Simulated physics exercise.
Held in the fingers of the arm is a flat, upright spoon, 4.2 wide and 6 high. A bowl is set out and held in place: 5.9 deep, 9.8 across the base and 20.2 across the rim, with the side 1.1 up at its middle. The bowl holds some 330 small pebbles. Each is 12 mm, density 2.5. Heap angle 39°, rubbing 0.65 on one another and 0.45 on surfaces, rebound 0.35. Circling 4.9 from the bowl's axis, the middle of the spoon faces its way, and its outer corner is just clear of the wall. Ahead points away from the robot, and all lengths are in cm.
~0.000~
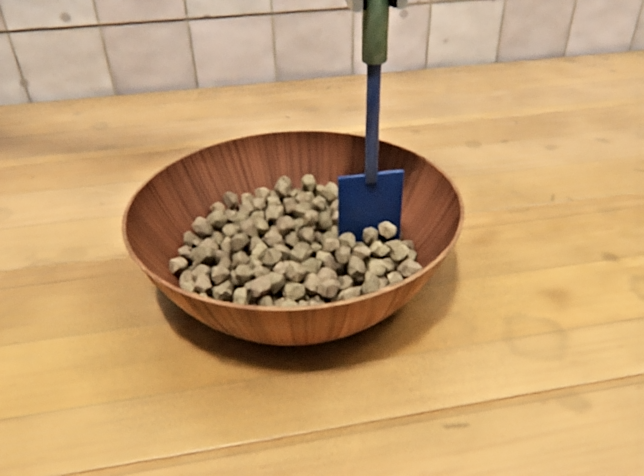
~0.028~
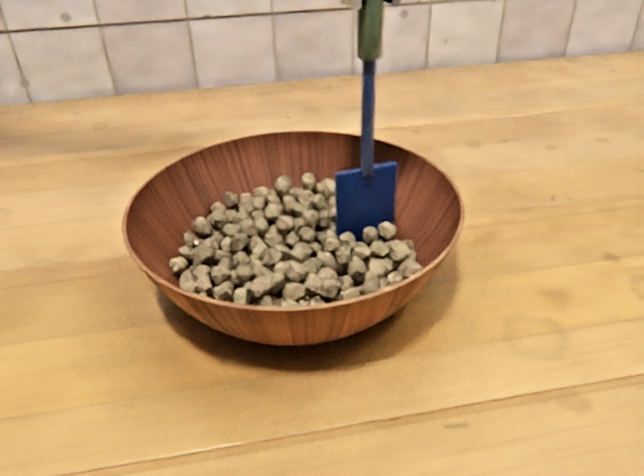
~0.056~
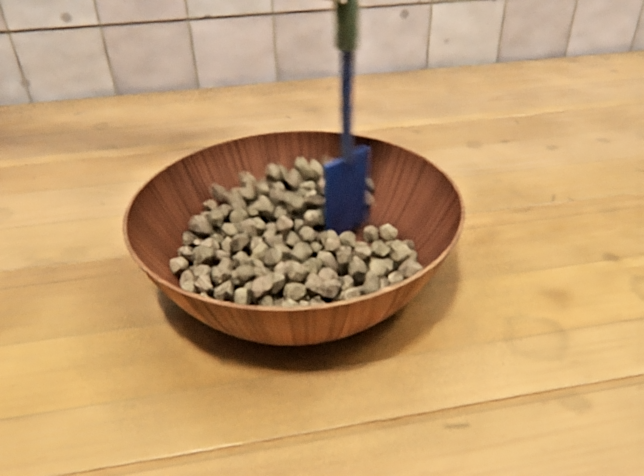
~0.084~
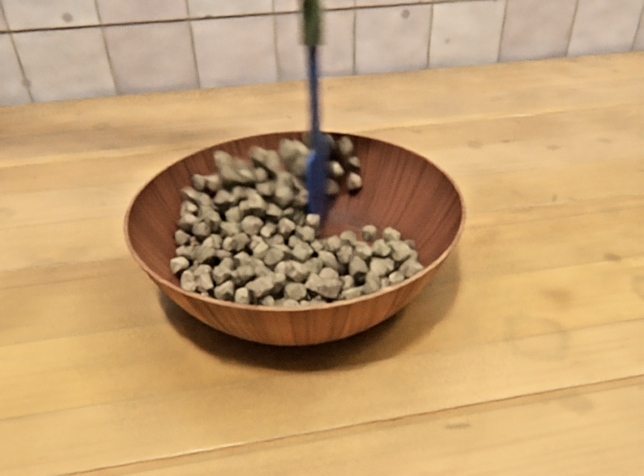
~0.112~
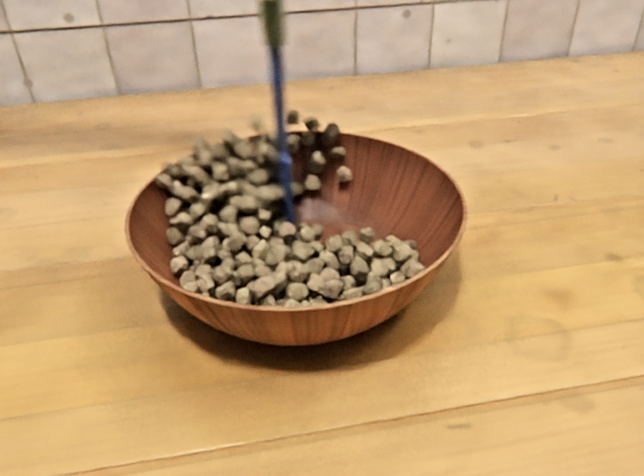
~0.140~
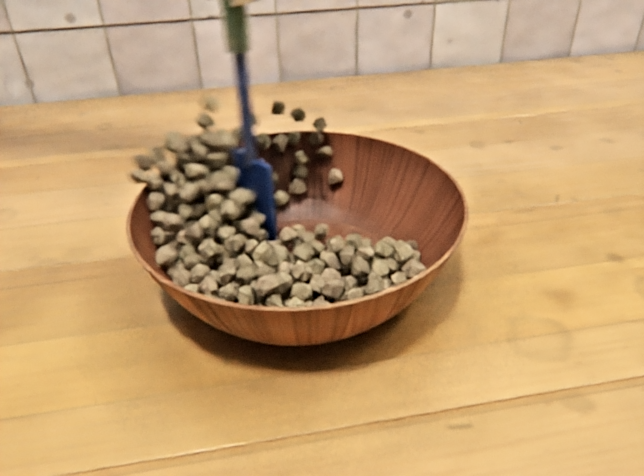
The clip shows a blue paddle-like tool upright in a brown bowl of small grey pebbles on a wooden surface, sweeping from right to left along the back, pushing pebbles into a leftward heap and tossing some up.
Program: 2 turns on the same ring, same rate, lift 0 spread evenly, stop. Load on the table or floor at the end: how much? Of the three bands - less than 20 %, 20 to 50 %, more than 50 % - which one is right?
The right band is more than 50 %.
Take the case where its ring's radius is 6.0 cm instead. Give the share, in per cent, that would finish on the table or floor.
Then about 55 per cent.
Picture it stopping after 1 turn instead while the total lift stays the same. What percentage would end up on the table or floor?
That would give some 45 percent.
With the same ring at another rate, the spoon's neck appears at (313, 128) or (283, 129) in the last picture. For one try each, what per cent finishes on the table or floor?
Roughly 35 per cent on the first try and 45 per cent on the second.
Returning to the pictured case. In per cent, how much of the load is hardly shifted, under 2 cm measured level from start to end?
I'd guess close to 0 percent of the load.
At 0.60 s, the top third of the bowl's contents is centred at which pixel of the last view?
The centre lies near (206, 279) in the last picture.
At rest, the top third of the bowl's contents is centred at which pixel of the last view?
At about (360, 204).
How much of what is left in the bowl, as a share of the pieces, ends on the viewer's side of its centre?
Roughly 40 percent of it.
After 0.37 s, 352° round, highest piece 11 above the table; 213 in the bowl, 62 on the table or floor, 56 in flight or on the tool.
After 0.60 s, 224° round, highest piece 8 above the table; 162 on the table or floor, 153 in the bowl, 16 in flight or on the tool.
After 0.91 s, 0° round, highest piece 5 above the table; 192 on the table or floor, 139 in the bowl.
After 1.61 s, 0° round, highest piece 5 above the table; 192 on the table or floor, 139 in the bowl.
In the end, 192 on the table or floor, 139 in the bowl. That is 58 % on the table or floor.
